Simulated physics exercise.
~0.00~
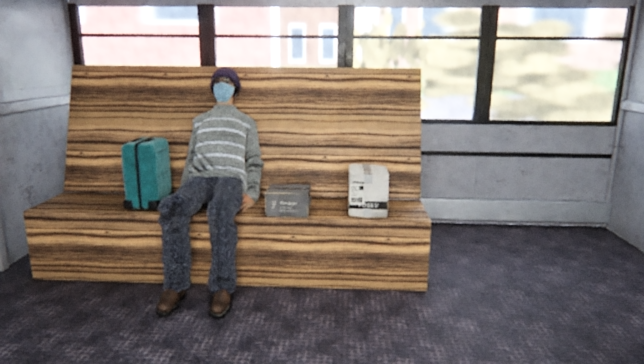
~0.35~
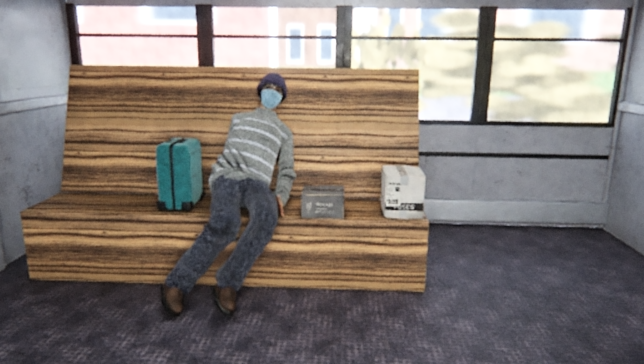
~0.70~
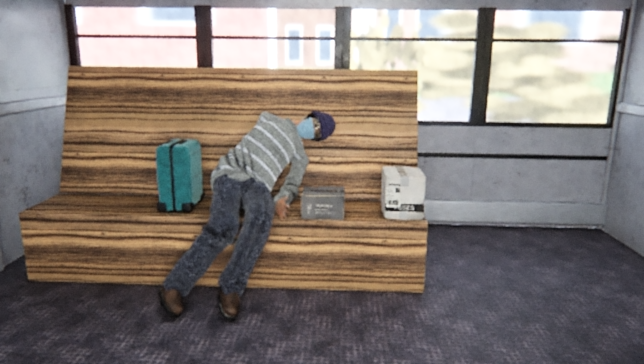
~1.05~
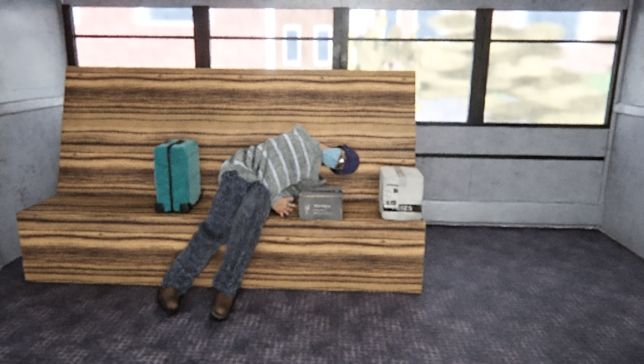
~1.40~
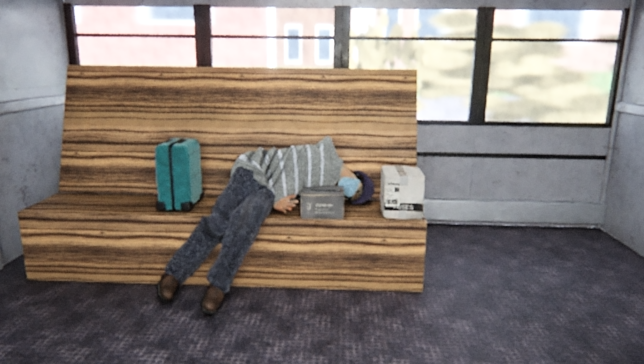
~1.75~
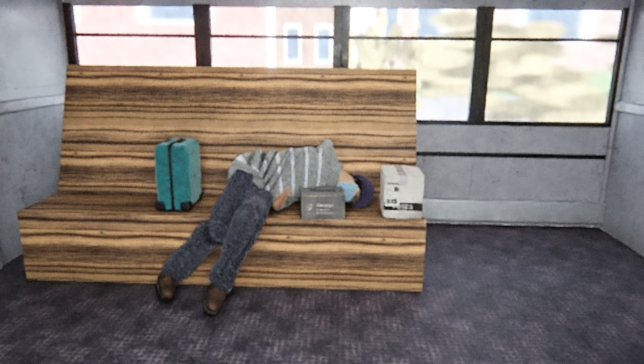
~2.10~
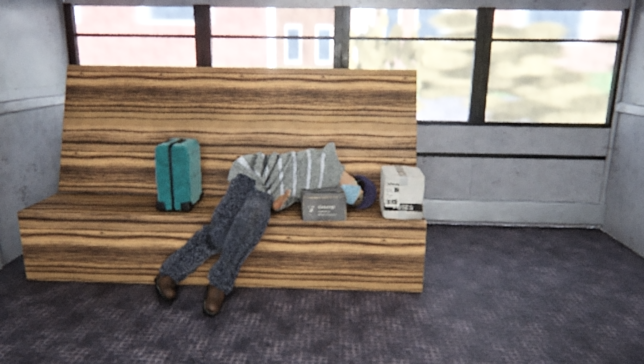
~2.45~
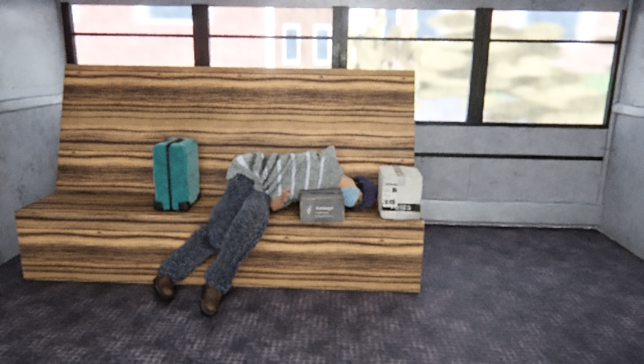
A masked sleeper in a striped sweater slid right along a wooden tram seat as the bags shifted too, then toppled sideways behind the grey carton and ended up slumped there, with the teal case, carton and white holdall all still on the seat.
